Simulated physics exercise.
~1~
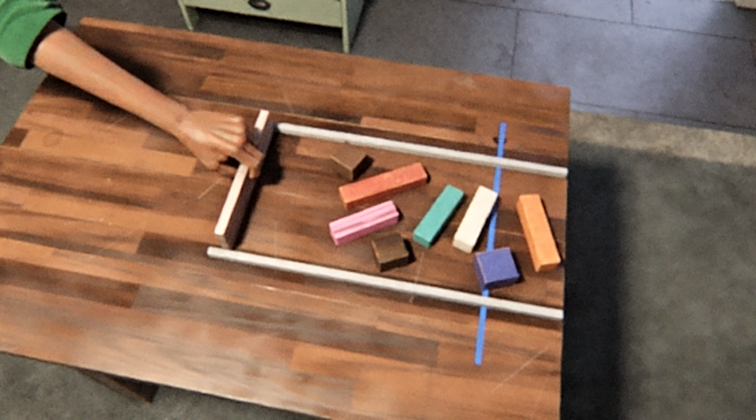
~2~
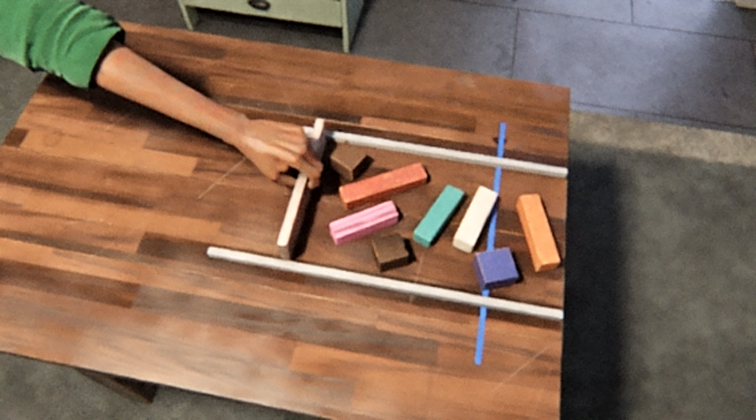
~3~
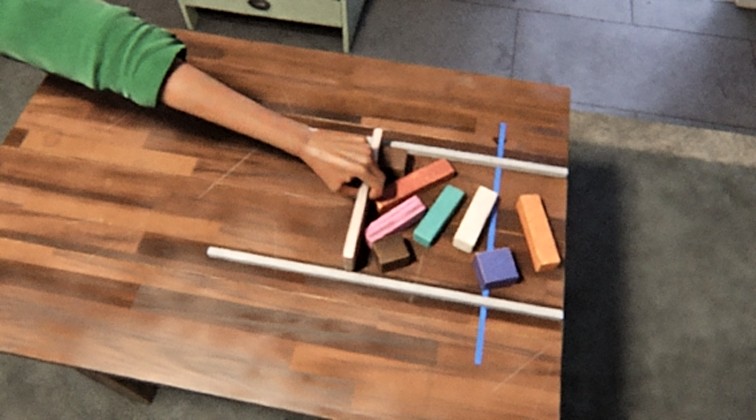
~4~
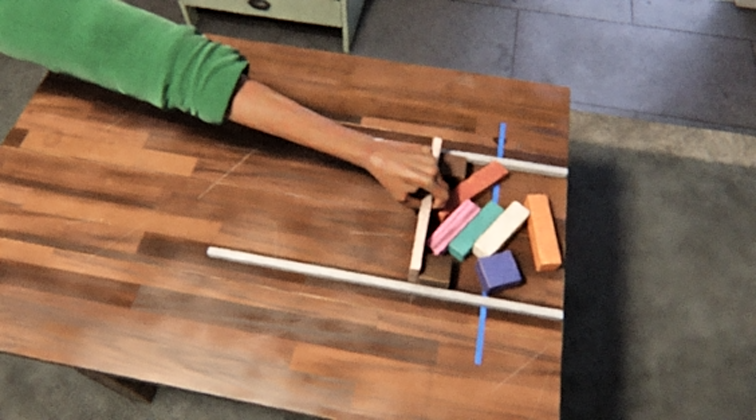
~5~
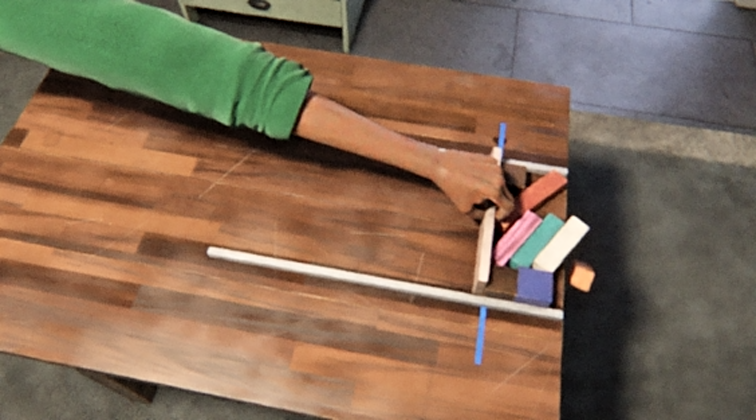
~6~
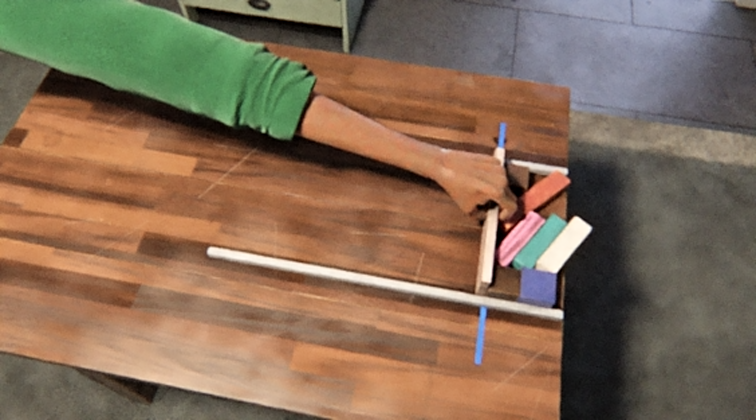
A hand in a green sleeve slides an upright board rightward between two rails on a wooden table, gathering scattered coloured blocks and sticks ahead of it. The board stops near the blue tape as the orange bar drops off the table's edge, leaving the others bunched there.
